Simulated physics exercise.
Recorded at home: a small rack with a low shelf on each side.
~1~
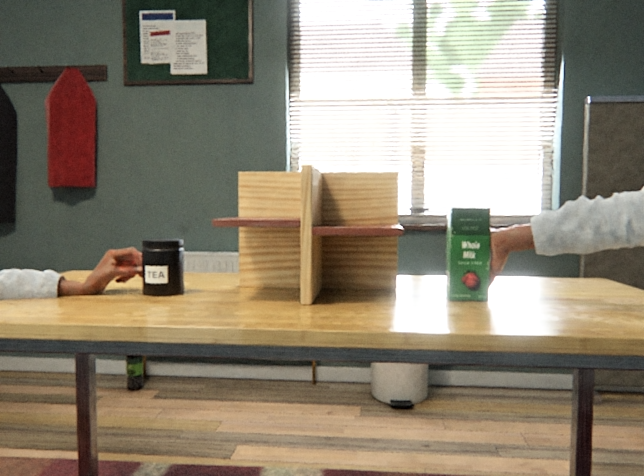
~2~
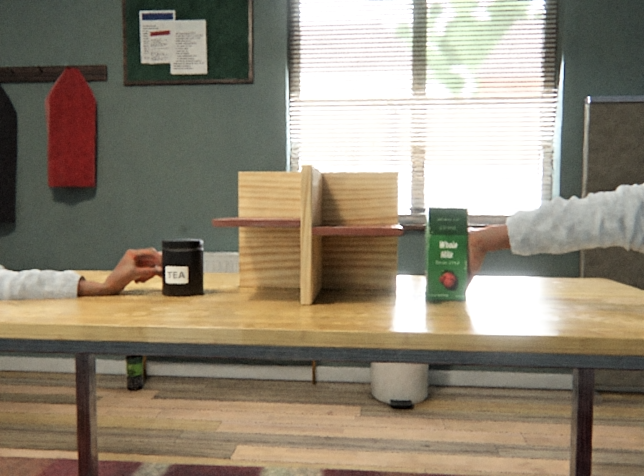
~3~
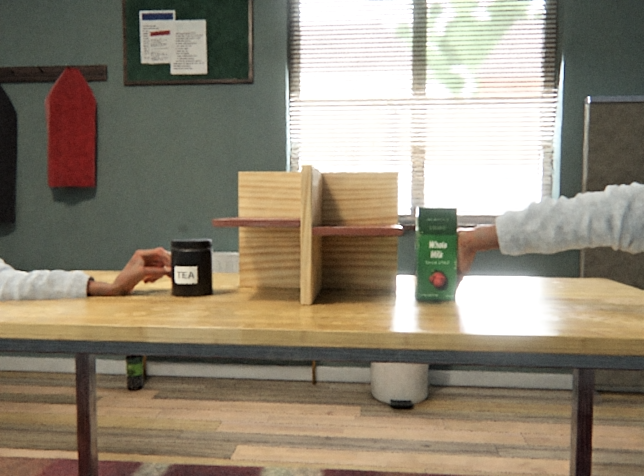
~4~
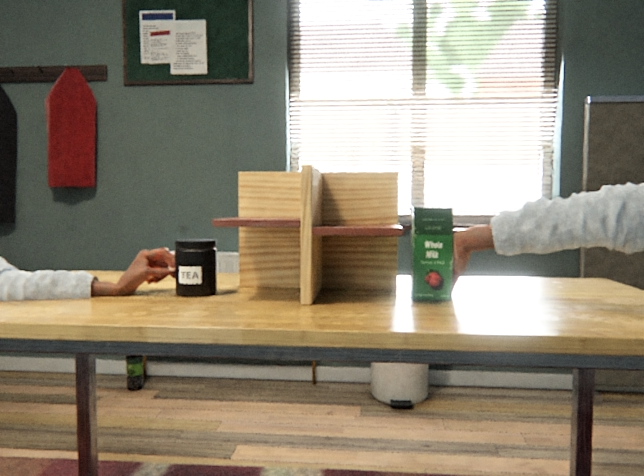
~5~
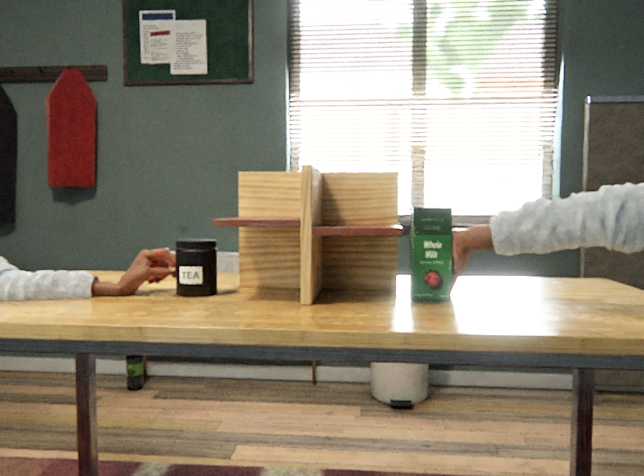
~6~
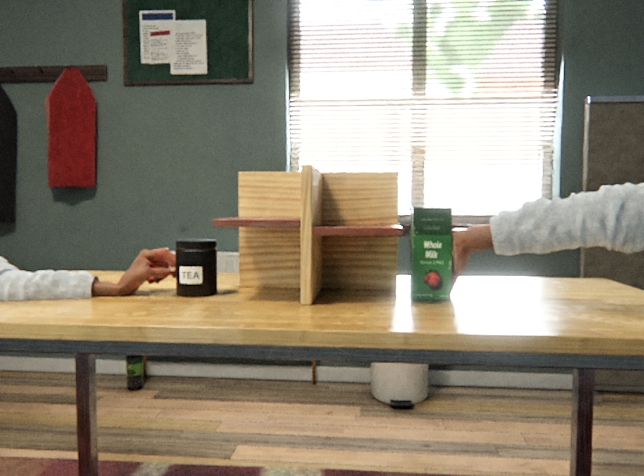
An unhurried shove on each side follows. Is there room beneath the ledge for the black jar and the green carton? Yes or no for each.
Black jar: Yes; green carton: No.
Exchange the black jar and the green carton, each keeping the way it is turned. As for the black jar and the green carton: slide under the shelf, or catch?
Black jar: Clear; green carton: Blocked.
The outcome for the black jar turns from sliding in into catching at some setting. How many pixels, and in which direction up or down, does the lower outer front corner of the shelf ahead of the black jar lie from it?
The change comes after a shift of around 16 pixels down.
Then, 0.46 s after the last picture, black jar part of the way in near (227, 267); green carton stopped at the opening near (420, 253).
At rest, the black jar slides in, near (249, 268); the green carton catches on the edge, near (420, 253).
